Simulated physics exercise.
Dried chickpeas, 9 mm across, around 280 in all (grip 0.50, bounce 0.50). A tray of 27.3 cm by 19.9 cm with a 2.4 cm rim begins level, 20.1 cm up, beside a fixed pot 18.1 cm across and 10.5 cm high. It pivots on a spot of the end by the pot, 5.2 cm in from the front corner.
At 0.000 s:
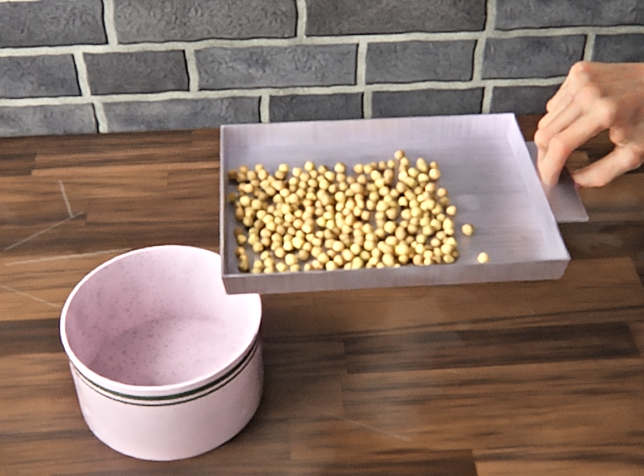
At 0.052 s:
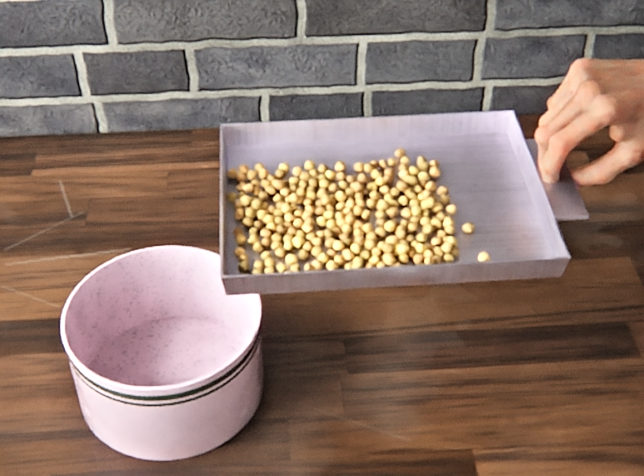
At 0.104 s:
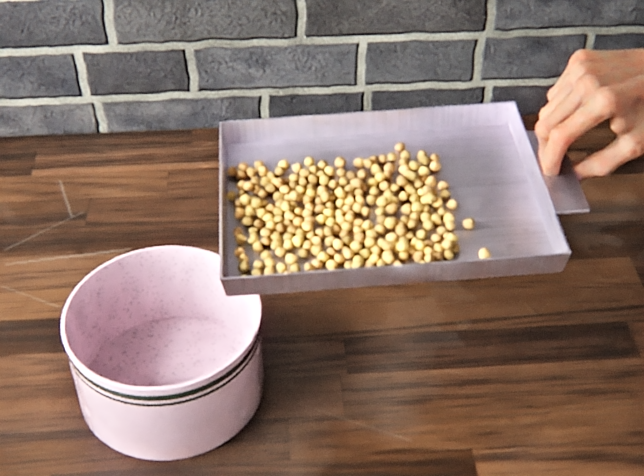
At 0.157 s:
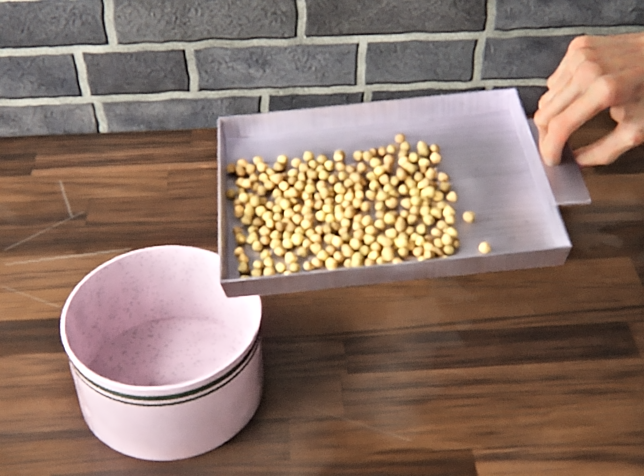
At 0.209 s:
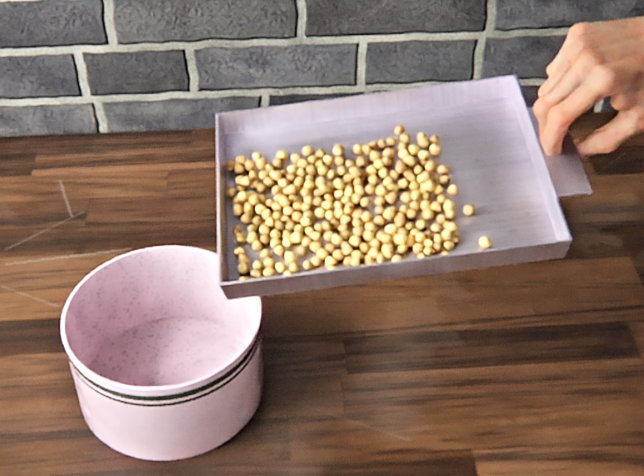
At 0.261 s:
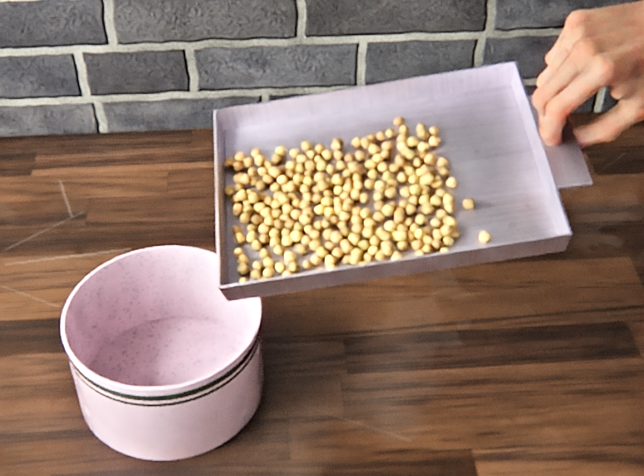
A hand raises the right end of a pale tray of chickpeas beside a pink pot.
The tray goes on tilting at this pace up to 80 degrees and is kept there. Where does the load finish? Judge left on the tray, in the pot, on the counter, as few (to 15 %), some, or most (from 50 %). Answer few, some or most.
Tray most, pot few, counter few.
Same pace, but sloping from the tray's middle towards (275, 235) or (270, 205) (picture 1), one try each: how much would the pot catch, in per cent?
About 35 and 0 per cent.
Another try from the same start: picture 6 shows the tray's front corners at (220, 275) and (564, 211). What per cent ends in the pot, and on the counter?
Pot 0, counter 0.
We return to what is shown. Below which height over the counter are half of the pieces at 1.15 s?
Some 26 cm.
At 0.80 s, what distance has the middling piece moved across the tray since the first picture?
Roughly 2 cm.
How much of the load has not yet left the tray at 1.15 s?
Roughly 100 per cent.
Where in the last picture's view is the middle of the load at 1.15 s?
Around (285, 204).
After 0.80 s, tilt 45 degrees; the tray holds 100 %, the pot 0 %.
After 1.15 s, tilt 66 degrees; the tray holds 100 %, the pot 0 %.
After 1.60 s, tilt 80 degrees; the tray holds 100 %, the pot 0 %.
At rest (2.5 s), tray 95 %, pot 0 %, counter 5 %.
